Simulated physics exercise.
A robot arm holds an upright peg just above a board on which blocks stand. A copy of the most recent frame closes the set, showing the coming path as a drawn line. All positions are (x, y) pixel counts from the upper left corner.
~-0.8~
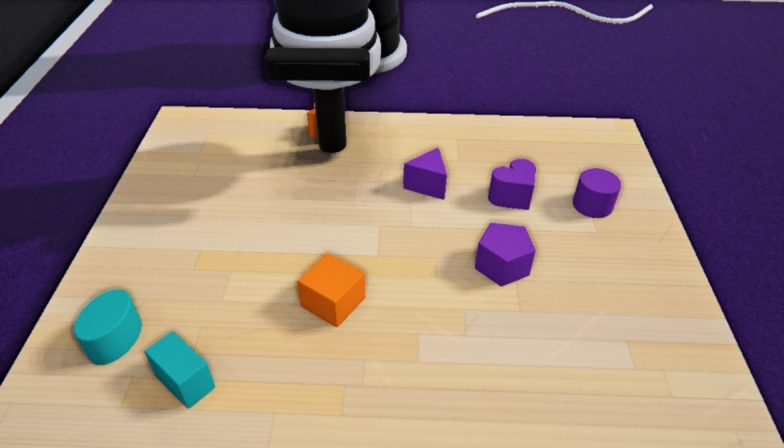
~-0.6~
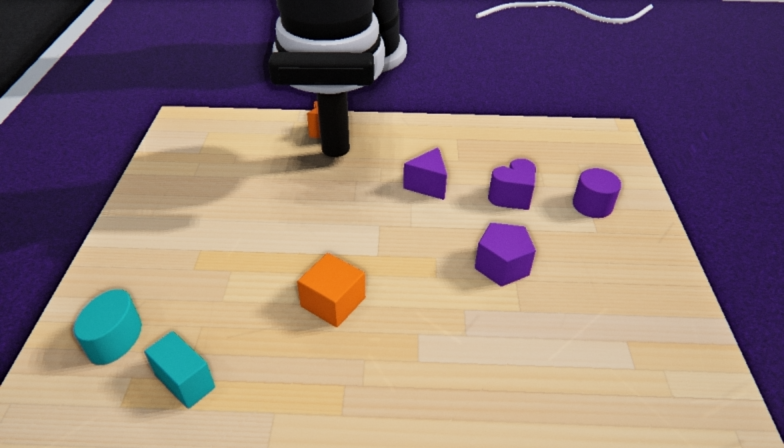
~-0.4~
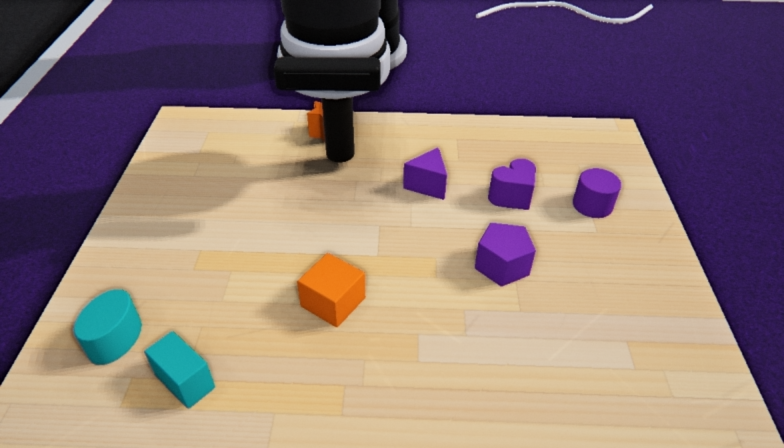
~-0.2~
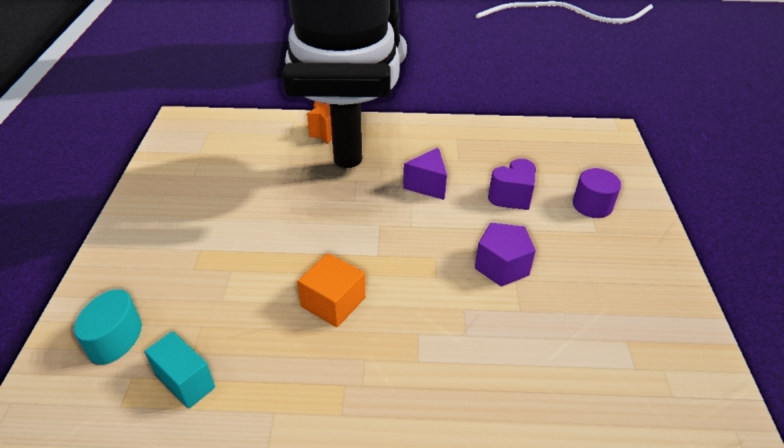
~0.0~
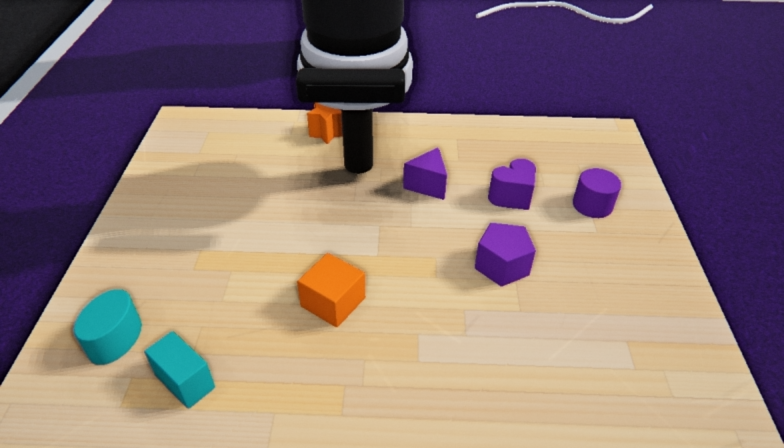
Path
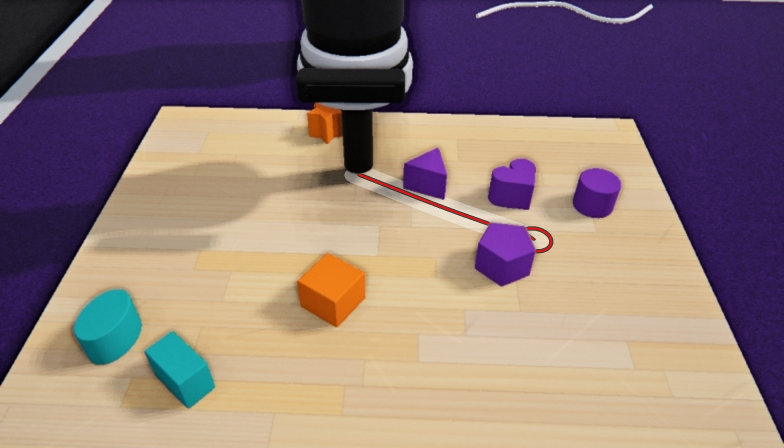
A light wooden board on a purple surface is seen from above at an angle, by a camera that stays still. Purple blocks, including a triangle, a heart and a cylinder, stand at the right, orange ones at the centre and top, and two teal ones at the lower left. A black robot arm moves its upright peg slightly right and toward the viewer, while every block stays put.
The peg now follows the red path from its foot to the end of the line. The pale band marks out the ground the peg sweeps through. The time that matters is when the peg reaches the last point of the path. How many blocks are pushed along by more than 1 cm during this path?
It shifts a single block.
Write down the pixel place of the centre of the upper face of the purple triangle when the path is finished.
I'd guess (462, 165).
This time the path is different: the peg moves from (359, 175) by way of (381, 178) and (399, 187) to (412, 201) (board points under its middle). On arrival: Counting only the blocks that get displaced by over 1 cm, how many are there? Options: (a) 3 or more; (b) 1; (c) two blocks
The correct letter is b.
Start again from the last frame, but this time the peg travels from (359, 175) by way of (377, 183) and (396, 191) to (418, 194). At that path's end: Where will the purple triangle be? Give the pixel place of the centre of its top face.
The point I'd pick in the picture is (454, 159).
The line goes from (359, 175) directly to (535, 240).
On the path given first. One third of the way, peg (414, 187); purple triangle (449, 161), turned 40° anticlockwise.
Two thirds of the way, peg (474, 209); purple triangle (462, 165), turned 105° anticlockwise.
At the end, peg (537, 230); purple triangle (462, 165), turned 105° anticlockwise; purple pentagonal block unmoved.
